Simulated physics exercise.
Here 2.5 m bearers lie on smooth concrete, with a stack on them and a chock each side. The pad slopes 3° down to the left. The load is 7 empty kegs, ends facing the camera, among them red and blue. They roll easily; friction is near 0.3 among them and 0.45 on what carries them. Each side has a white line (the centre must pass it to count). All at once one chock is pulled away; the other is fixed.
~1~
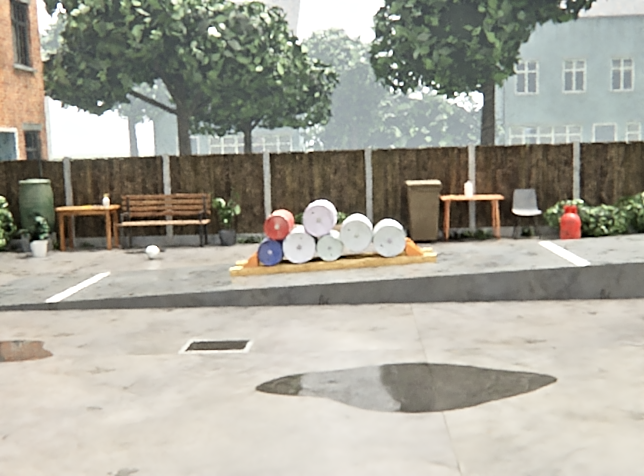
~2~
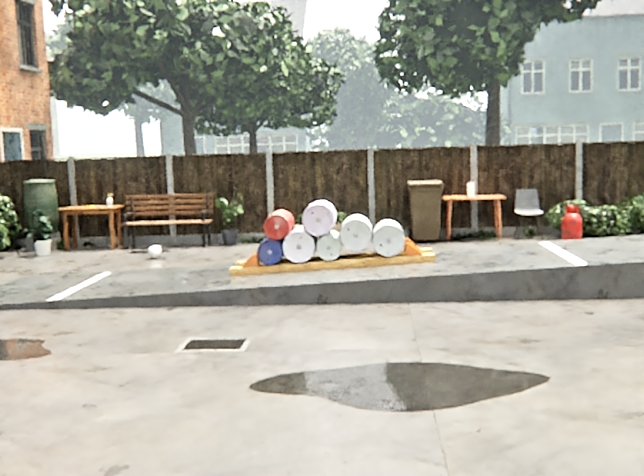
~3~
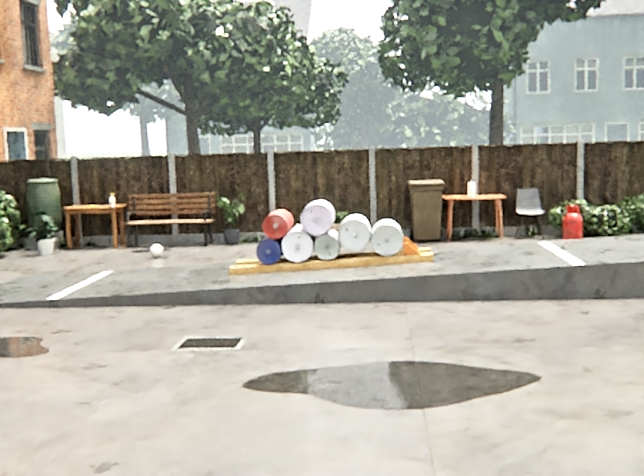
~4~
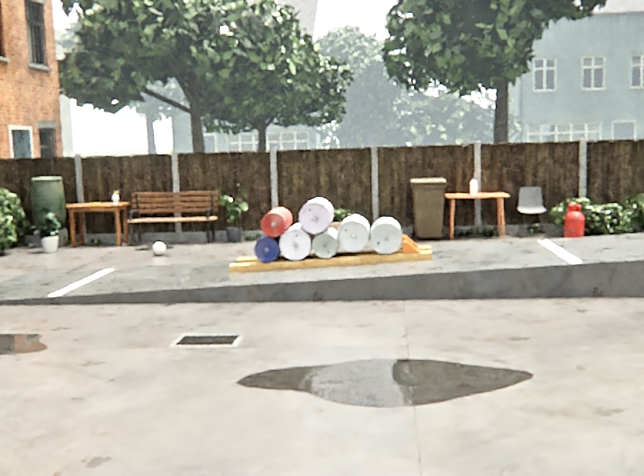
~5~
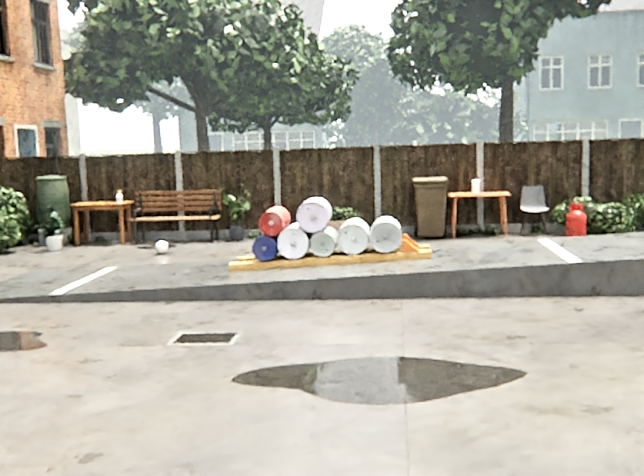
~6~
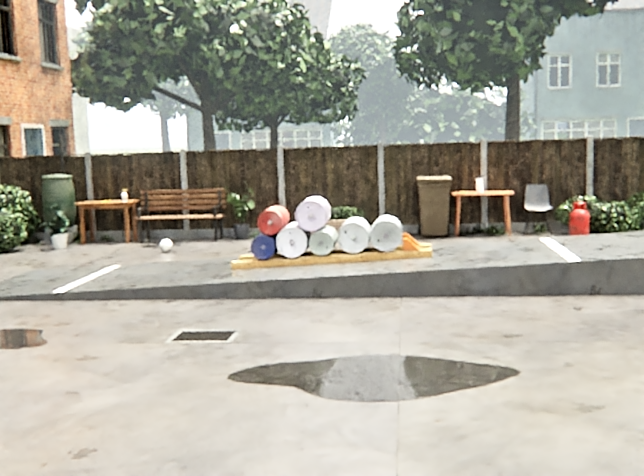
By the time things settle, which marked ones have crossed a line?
The red one rolls past a line; the blue one gets beyond a line.
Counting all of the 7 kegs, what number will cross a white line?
In all, 7.
Another 1.8 s on from the last picture, red is off the bearers, 165 cm short of the left line, rolling left; blue is off the bearers, 120 cm short of the left line, rolling left; 0 over a line so far.
Another 4.1 s on from the last picture, red is past the left line; blue is past the left line; 2 over a line so far.
In the end (8.9 s after the last picture), red is past the left line; blue is past the left line; 7 over a line so far.
